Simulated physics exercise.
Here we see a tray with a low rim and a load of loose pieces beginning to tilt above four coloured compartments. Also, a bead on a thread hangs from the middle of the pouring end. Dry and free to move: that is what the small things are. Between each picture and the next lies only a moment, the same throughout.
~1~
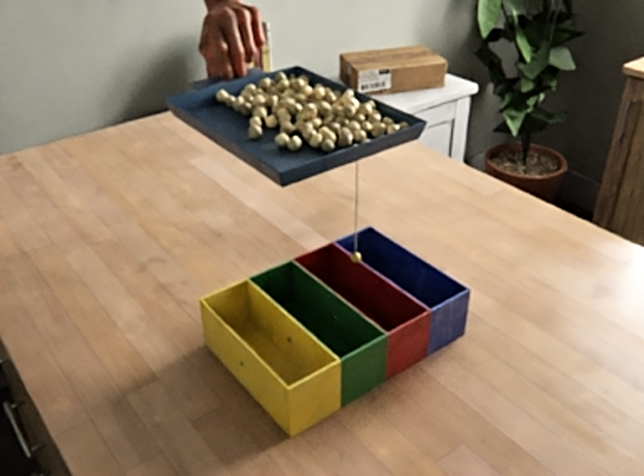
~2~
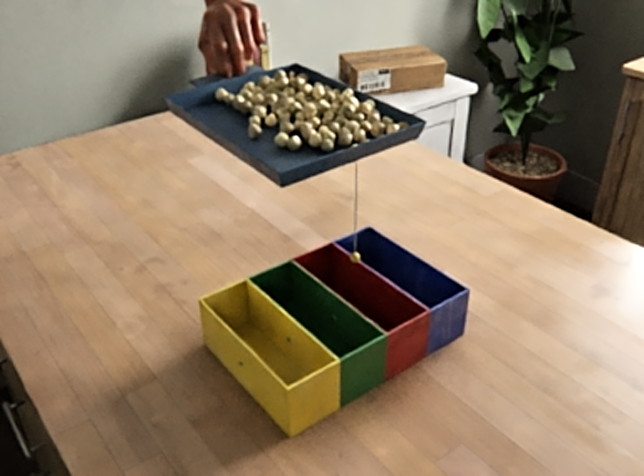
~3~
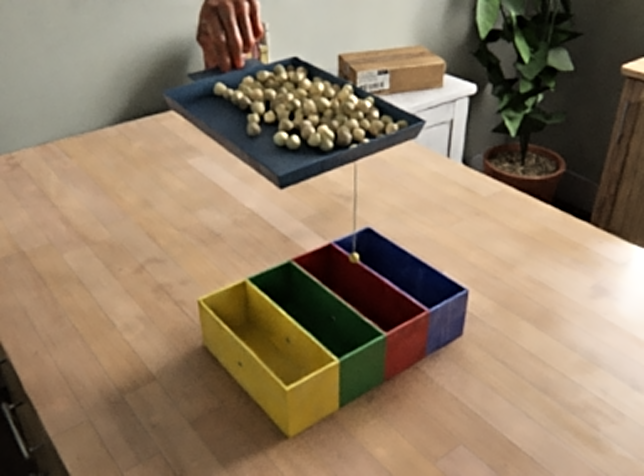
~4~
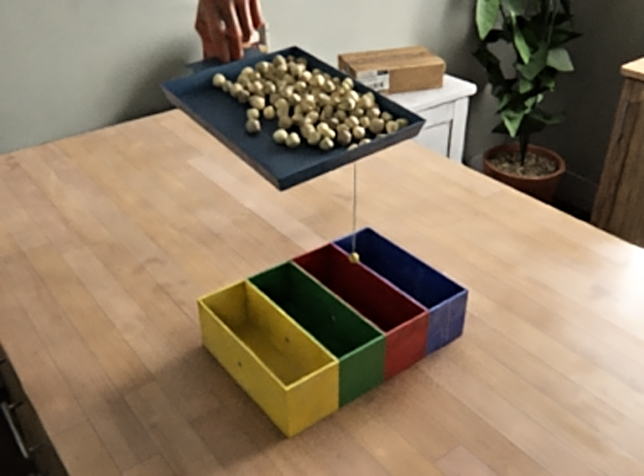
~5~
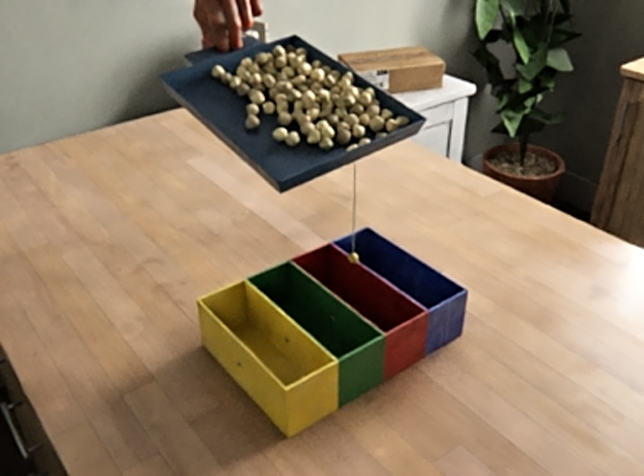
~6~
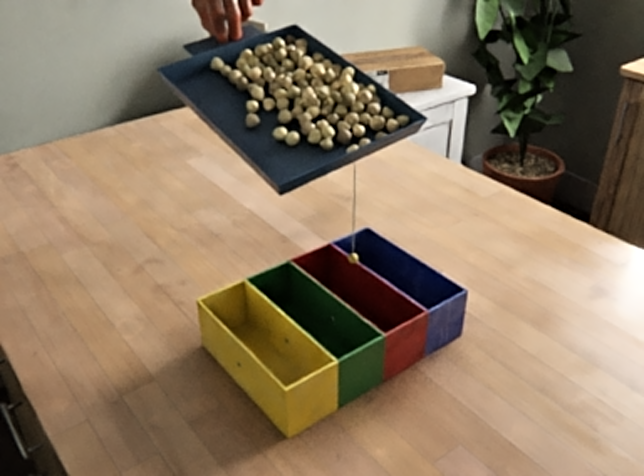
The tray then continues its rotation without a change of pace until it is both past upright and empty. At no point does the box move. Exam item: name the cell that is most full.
Answer: Green.
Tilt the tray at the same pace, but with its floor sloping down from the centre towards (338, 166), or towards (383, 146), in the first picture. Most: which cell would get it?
So the first one goes to the cell in green and the second to the cell in blue.
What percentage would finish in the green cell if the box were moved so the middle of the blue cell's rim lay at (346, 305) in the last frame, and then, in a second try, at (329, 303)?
Around 0 and around 0 per cent, in that order.
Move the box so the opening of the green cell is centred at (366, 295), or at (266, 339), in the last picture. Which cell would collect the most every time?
The first time it is yellow, and the second time it is the cell in red.
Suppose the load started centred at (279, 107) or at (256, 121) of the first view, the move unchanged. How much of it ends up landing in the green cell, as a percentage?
Roughly 60 per cent, then roughly 50 per cent.
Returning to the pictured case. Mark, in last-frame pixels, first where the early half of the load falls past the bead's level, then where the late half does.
(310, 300), then (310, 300).
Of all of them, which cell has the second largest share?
Behind the top one comes the yellow one.
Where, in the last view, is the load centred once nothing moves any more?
Around (322, 358), give or take.
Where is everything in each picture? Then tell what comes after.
The first frame shows corners of the pouring end (282, 168) and (420, 121), level; middle of the load (305, 109), macadamia nuts; bead on its thread (355, 258); yellow cell (315, 394); green cell (364, 366); red cell (408, 341); blue cell (449, 318).
The second frame shows corners of the pouring end (281, 169) and (419, 121), level; middle of the load (304, 108).
The third frame shows corners of the pouring end (280, 171) and (419, 120), tipped barely, lowest at the left corner; middle of the load (303, 104).
The fourth frame shows corners of the pouring end (280, 174) and (419, 119), tipped a little, lowest at the left corner; middle of the load (303, 98).
The fifth frame shows corners of the pouring end (280, 176) and (419, 118), tipped a little, lowest at the left corner; middle of the load (303, 93).
The sixth frame shows corners of the pouring end (280, 179) and (420, 117), tipped a little, lowest at the left corner; middle of the load (304, 95); yellow cell (312, 395); green cell (361, 367); red cell (405, 342); blue cell (446, 319).
Just after the last frame, tray tipped steeply; almost all on the tray; just a few in the green cell; just a few falling or outside the box.
A moment on, tray tipped right over; roughly a third on the tray; roughly a quarter in the green cell; about a tenth in the yellow cell; about a tenth in the red cell; roughly a quarter falling or outside the box.
Further on, tray tipped past a quarter turn; roughly half in the green cell; roughly a quarter in the yellow cell; about a tenth in the red cell; just a few in the blue cell; about a tenth falling or outside the box.
When it is over, tray tipped past a quarter turn; roughly half in the green cell; roughly a quarter in the yellow cell; about a tenth in the red cell; just a few in the blue cell; about a tenth outside the box.
